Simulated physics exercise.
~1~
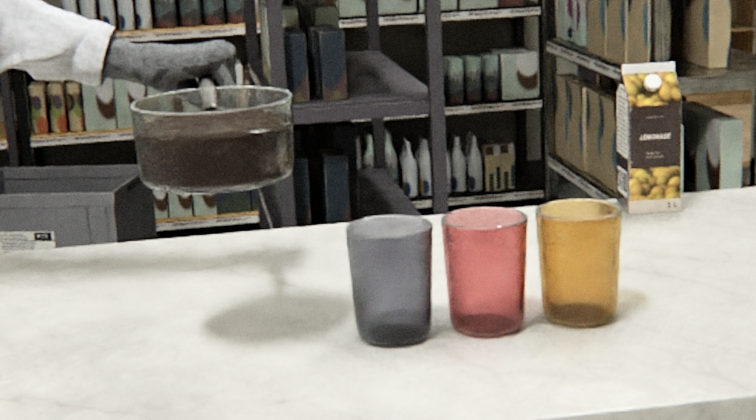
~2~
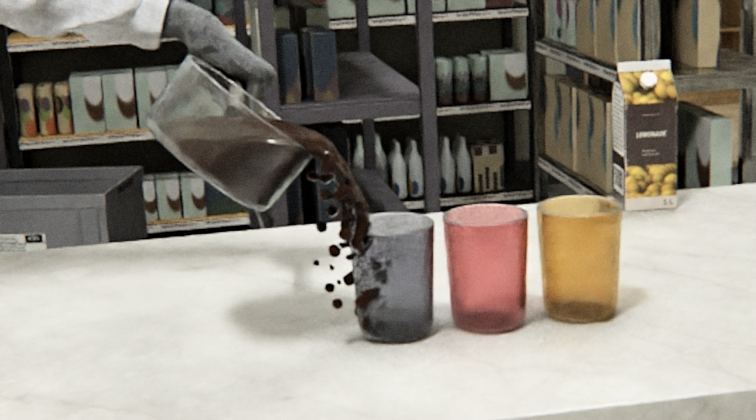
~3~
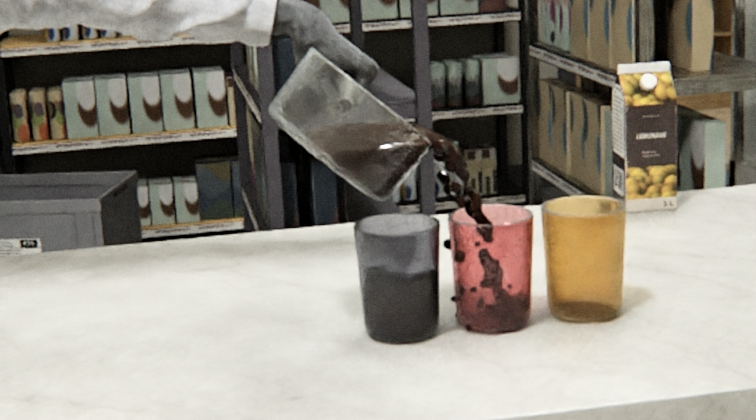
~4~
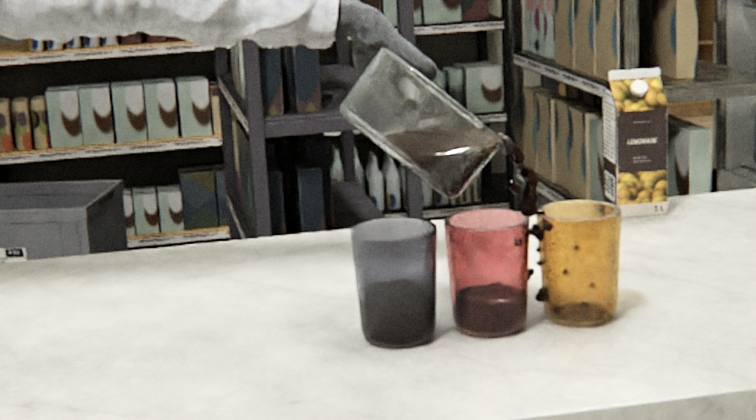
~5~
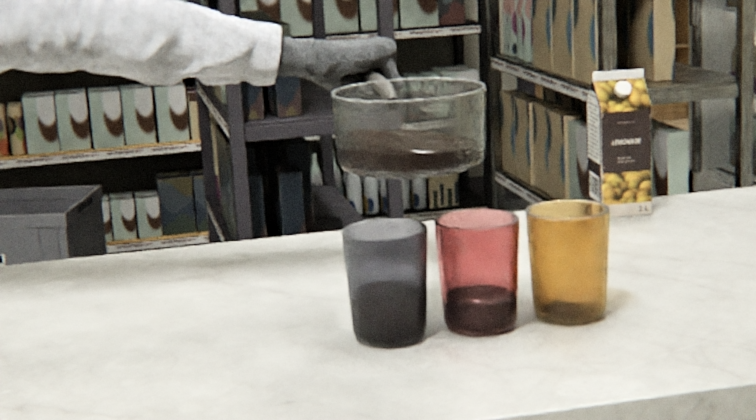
A gloved hand tips a glass pot rightwards, pouring coffee along three tumblers, then levels it.
